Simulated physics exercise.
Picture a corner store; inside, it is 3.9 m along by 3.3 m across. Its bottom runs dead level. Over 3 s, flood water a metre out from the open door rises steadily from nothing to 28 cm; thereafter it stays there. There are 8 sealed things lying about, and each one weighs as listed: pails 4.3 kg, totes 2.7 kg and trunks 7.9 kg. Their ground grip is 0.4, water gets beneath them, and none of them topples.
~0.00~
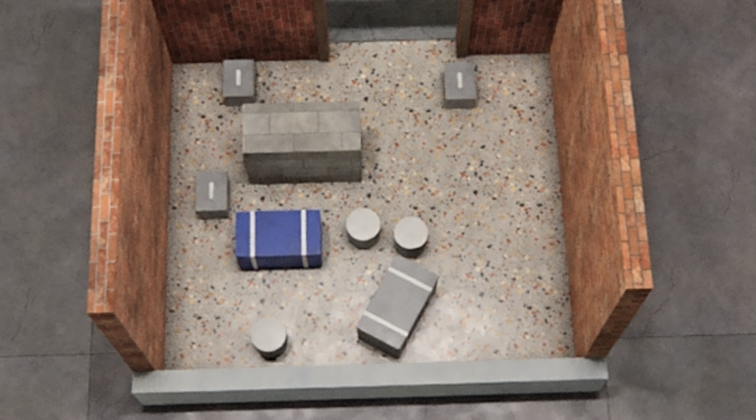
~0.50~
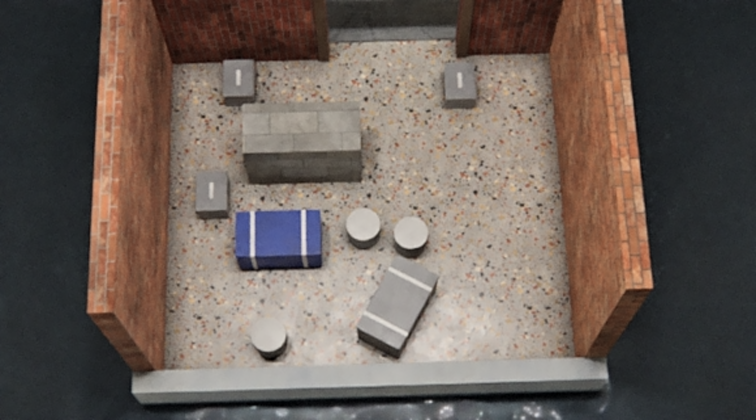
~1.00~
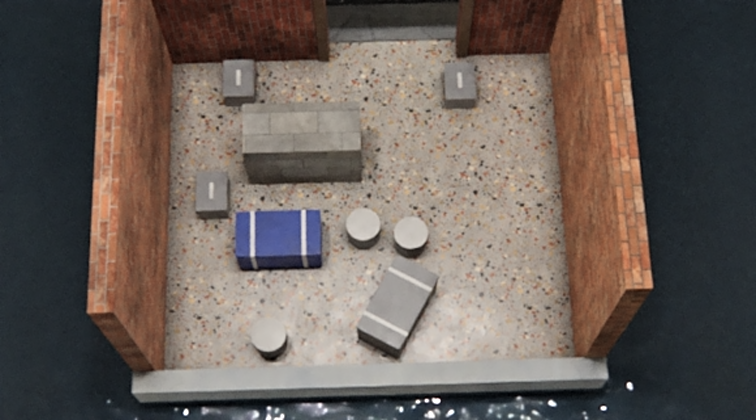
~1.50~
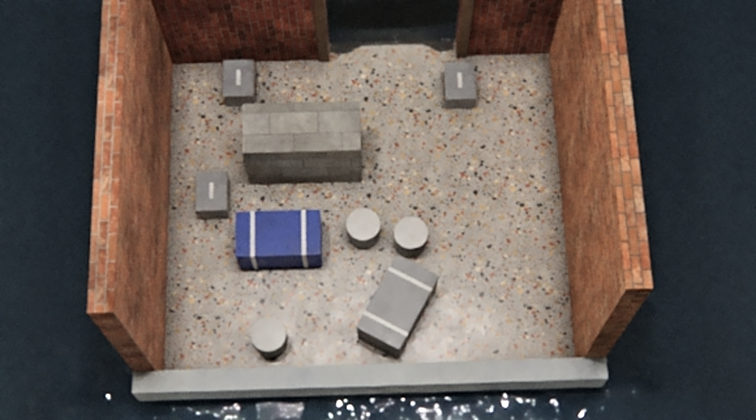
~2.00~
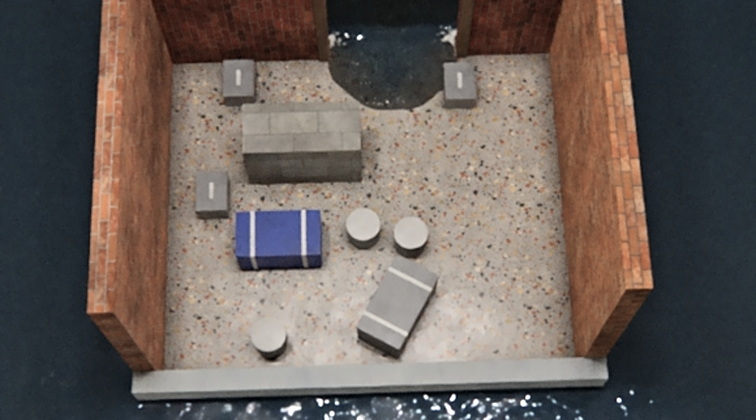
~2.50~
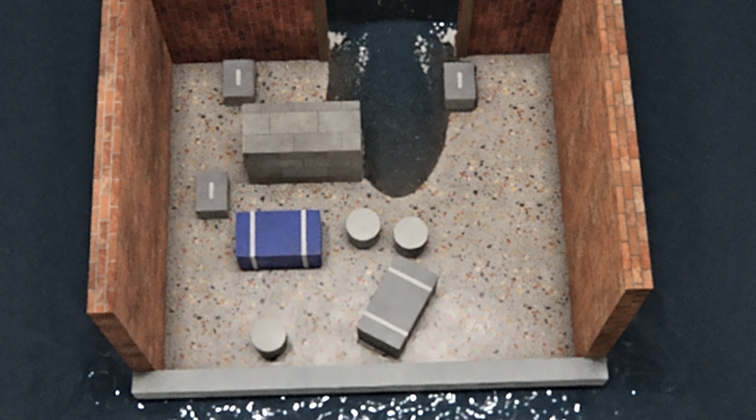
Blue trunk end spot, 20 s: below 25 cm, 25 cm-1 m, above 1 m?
Between 25 cm and 1 m.
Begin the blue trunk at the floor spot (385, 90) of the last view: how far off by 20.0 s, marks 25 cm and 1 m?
Result: It drifts a great deal.
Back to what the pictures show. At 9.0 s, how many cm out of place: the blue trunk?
I'd put it at around 80 cm.
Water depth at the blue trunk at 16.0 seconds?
Depth approx. 18 cm.
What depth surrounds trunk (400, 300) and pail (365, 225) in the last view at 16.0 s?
Close to 20 and 24 centimetres.
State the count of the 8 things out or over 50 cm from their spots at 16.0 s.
That would be 7.
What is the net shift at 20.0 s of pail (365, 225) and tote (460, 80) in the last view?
They've ended up 120 cm and 80 cm away, in that order.
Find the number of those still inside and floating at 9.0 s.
Count: 8.
After 4.0 s the blue trunk is near (273, 233), 0.0 m from its start, aground; 0 afloat.
After 9.0 s the blue trunk is near (363, 250), 0.8 m from its start, afloat; 8 afloat.
After 16.0 s the blue trunk is near (285, 280), 0.5 m from its start, afloat; 8 afloat.
After 20.0 s the blue trunk is near (352, 235), 0.7 m from its start, afloat; 8 afloat.
